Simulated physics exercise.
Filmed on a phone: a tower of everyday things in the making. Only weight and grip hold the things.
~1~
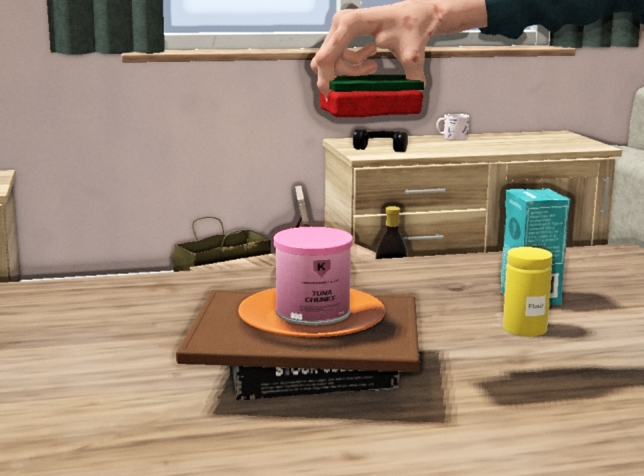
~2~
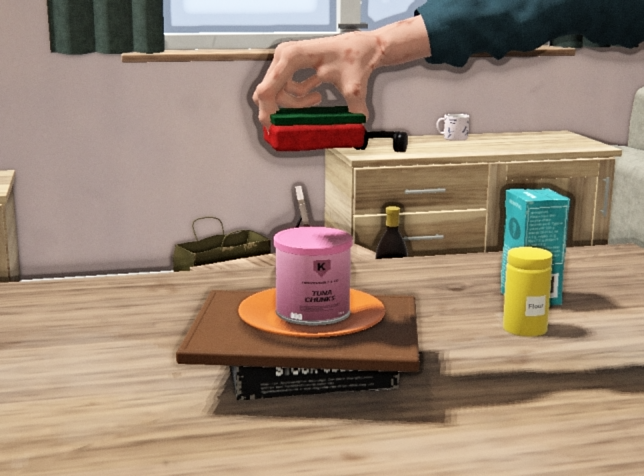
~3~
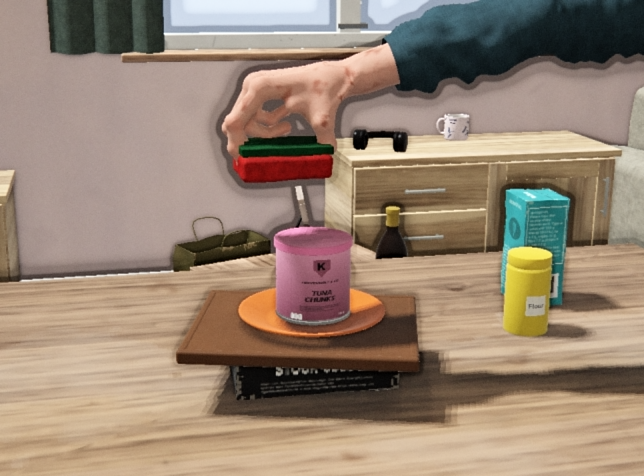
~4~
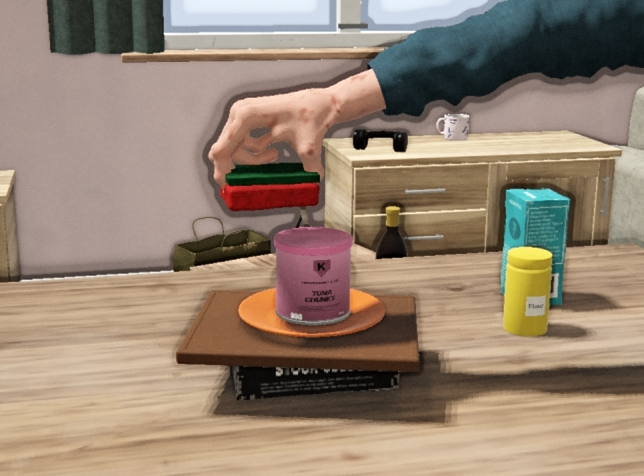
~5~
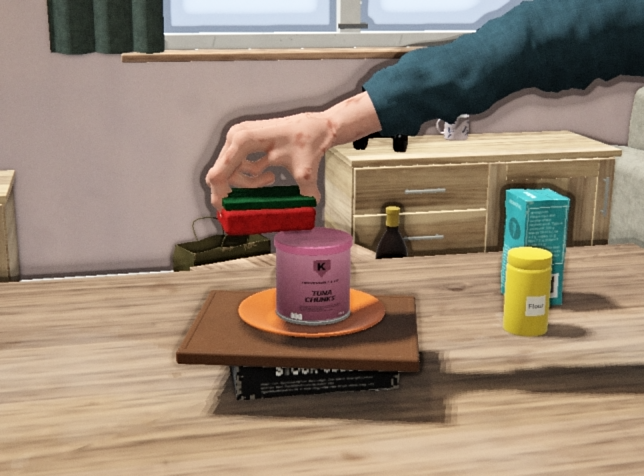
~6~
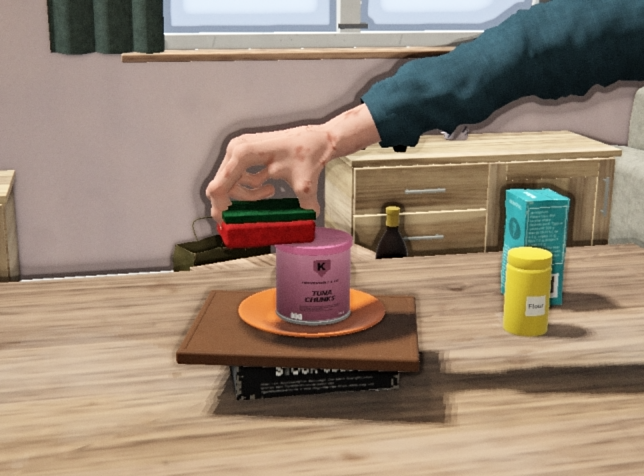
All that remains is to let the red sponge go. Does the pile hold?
It loses its balance.
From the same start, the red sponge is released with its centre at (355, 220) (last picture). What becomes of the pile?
Then it comes apart.
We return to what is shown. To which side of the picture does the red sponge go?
To the left.
Then, 0.40 s after the last picture, red sponge now fallen.
Then, 0.60 s after the last picture, things are still on the move.
At rest, fallen, red sponge; the other 6 in place. Seen from the same camera at the end, red sponge near (68, 389). The pile comes apart.
